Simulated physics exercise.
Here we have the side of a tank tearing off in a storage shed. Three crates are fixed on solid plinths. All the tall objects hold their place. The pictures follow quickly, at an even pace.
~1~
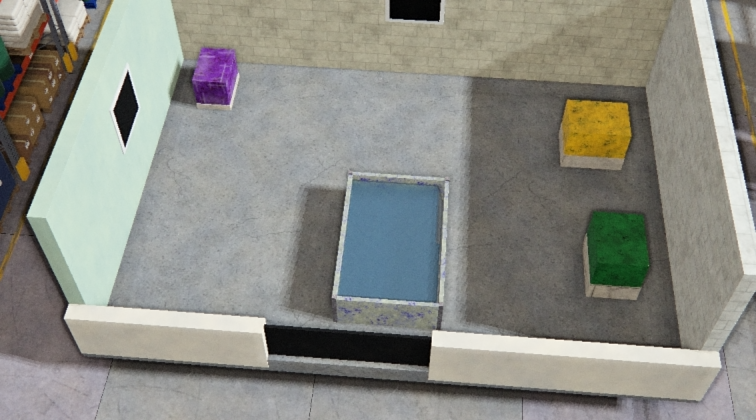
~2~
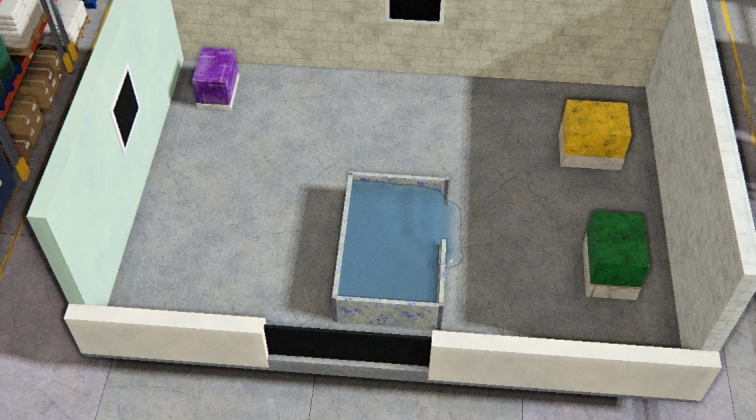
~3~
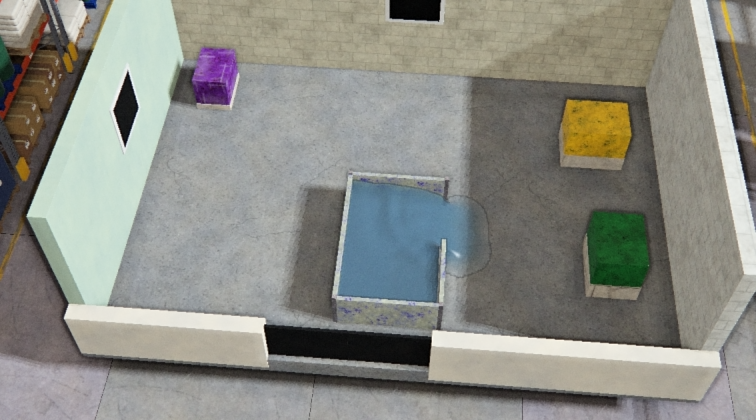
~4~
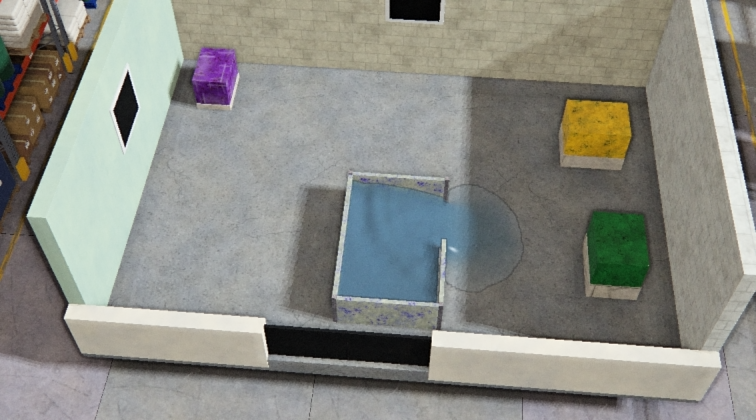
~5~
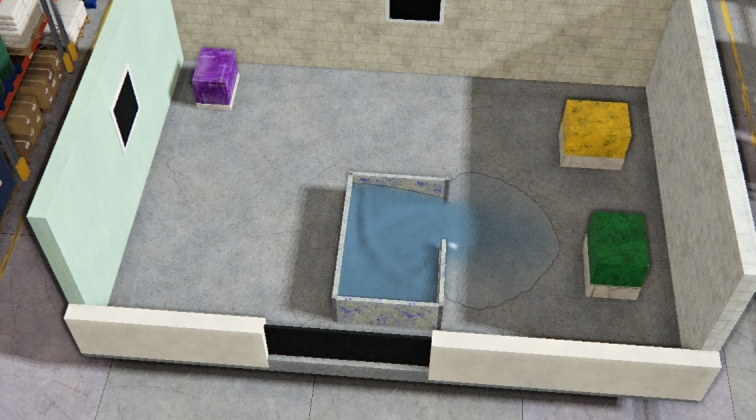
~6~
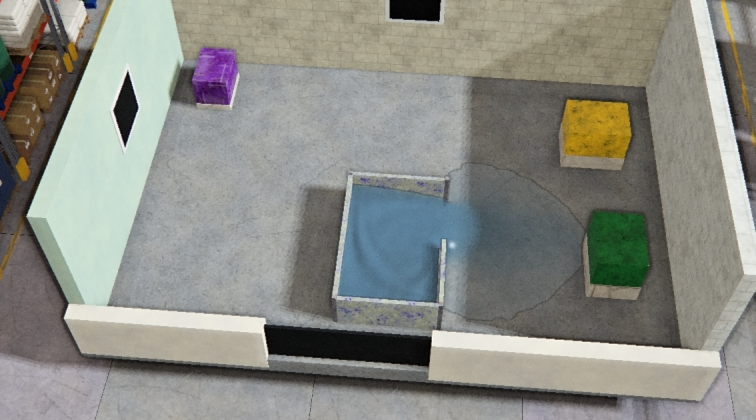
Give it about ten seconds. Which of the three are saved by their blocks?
In the end: The yellow crate escapes dry; the green crate escapes dry; the purple crate escapes dry.
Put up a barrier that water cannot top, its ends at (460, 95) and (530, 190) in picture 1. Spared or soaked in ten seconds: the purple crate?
My reading: The purple one is safe.
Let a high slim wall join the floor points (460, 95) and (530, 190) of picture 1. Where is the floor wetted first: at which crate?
I say the green crate.
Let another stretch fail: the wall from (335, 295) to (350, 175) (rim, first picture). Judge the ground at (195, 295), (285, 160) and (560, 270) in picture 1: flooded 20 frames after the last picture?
One after the other: Flooded, wet, not flooded.
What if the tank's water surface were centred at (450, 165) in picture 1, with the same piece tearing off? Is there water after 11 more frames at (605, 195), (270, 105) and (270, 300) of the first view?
One after the other: Covered, not flooded, free of water.
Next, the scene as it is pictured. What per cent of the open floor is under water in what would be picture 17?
About 25 per cent.
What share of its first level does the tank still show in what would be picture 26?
Some 36 per cent.
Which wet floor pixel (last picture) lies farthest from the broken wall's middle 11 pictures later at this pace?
Near (644, 117).
A moment on, water covers 20 % of the floor; the yellow crate water round its plinth, the green crate water round its plinth, the purple crate not reached.
Next, water covers 25 % of the floor; the yellow crate water round its plinth, the green crate water round its plinth, the purple crate not reached.
Then, water covers 35 % of the floor; the yellow crate water round its plinth, the green crate water round its plinth, the purple crate not reached.
Later, water covers 50 % of the floor; the yellow crate water round its plinth, the green crate water round its plinth, the purple crate not reached.
In the end, water covers 80 % of the floor; the yellow crate stayed above the water, the green crate stayed above the water, the purple crate stayed above the water.
